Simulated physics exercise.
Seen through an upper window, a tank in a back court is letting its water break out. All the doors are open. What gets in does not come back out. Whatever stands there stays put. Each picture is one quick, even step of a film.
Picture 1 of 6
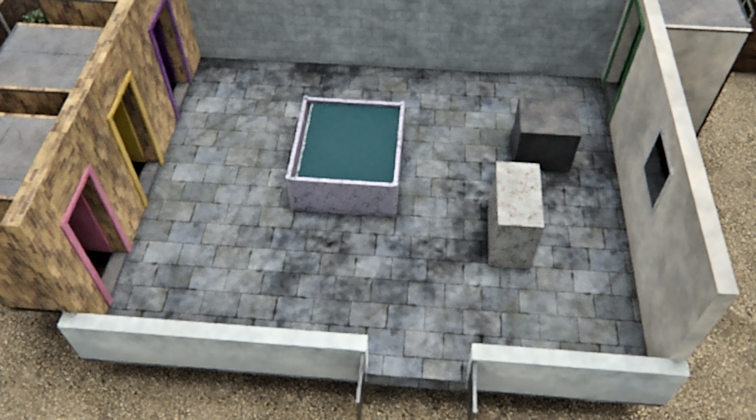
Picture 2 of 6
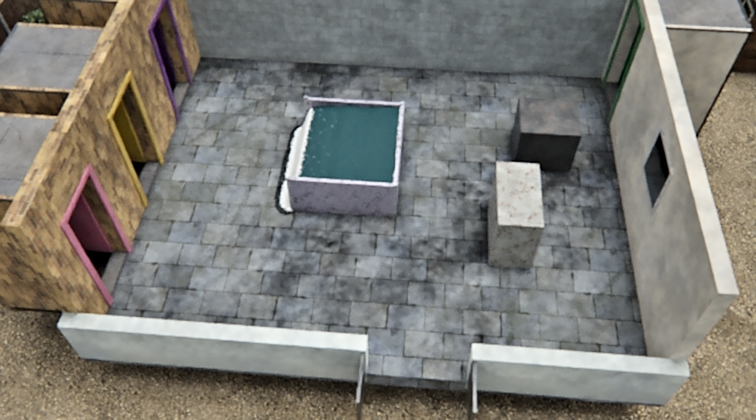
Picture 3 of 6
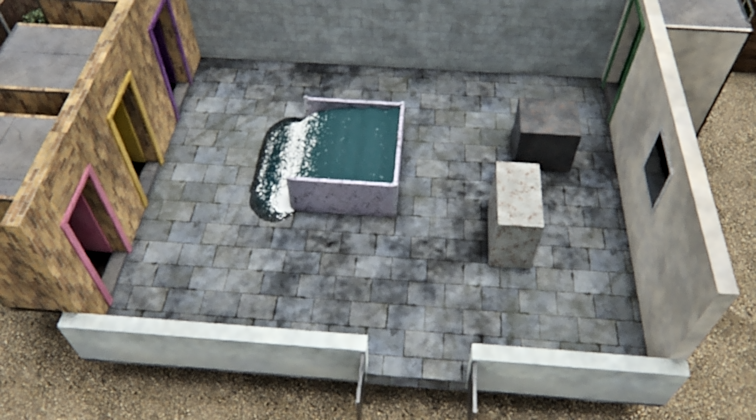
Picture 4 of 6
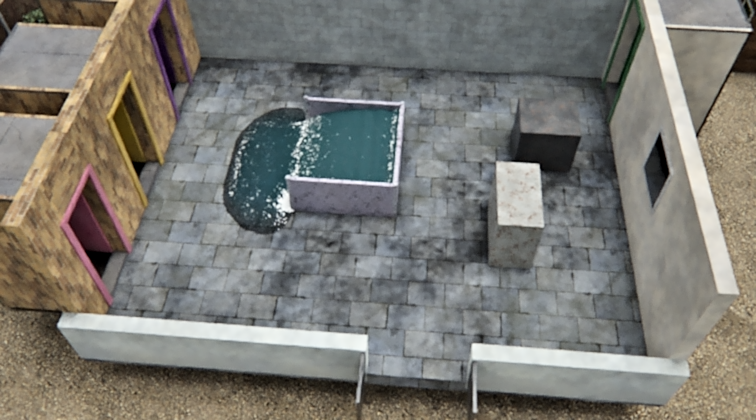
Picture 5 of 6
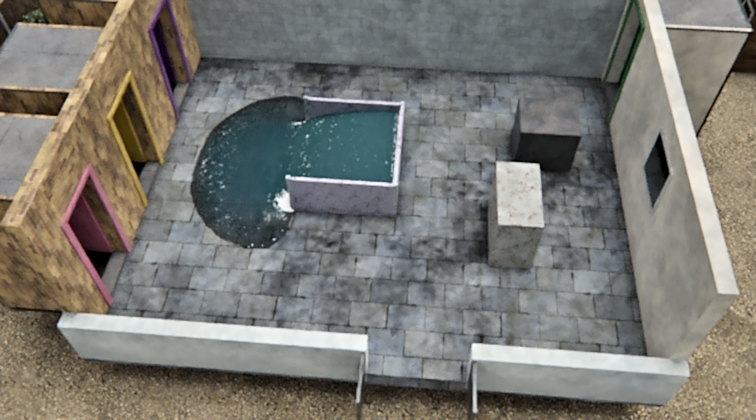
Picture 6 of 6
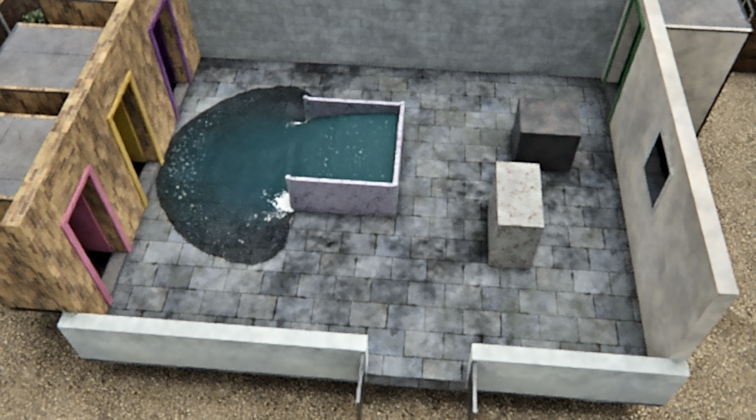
In a paved walled court, water bursts from the tank's left side and spreads leftward across the floor.
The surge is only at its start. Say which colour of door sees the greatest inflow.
It is the yellow door.
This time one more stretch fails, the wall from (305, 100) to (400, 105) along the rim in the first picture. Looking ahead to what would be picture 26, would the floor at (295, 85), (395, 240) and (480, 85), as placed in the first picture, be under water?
One after the other: Awash, no water, awash.
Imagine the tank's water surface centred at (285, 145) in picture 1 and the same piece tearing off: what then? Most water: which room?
Result: The door marked yellow.
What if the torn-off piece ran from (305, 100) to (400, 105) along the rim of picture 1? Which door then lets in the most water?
It's the one in purple, I reckon.
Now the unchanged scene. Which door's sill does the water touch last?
That would be the door marked green.
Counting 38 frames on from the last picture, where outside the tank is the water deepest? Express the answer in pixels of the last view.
I'd say near (98, 338).
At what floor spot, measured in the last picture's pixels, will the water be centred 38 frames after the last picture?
It is near (282, 189).
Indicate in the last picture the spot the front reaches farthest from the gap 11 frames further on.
Look around (98, 338).
A moment on, water covers 25 % of the floor; yellow door a lot in, pink door wet at the sill, nothing in, green door not reached, purple door a trickle in.
Next, water covers 25 % of the floor; yellow door a lot in, pink door a trickle in, green door not reached, purple door some in.
Then, water covers 35 % of the floor; yellow door a lot in, pink door some in, green door not reached, purple door a lot in.
Later, water covers 75 % of the floor; yellow door a lot in, pink door some in, green door not reached, purple door a lot in.
In the end, water covers 95 % of the floor; yellow door a lot in, pink door some in, green door wet at the sill, nothing in, purple door a lot in; the yellow door has let in the most.
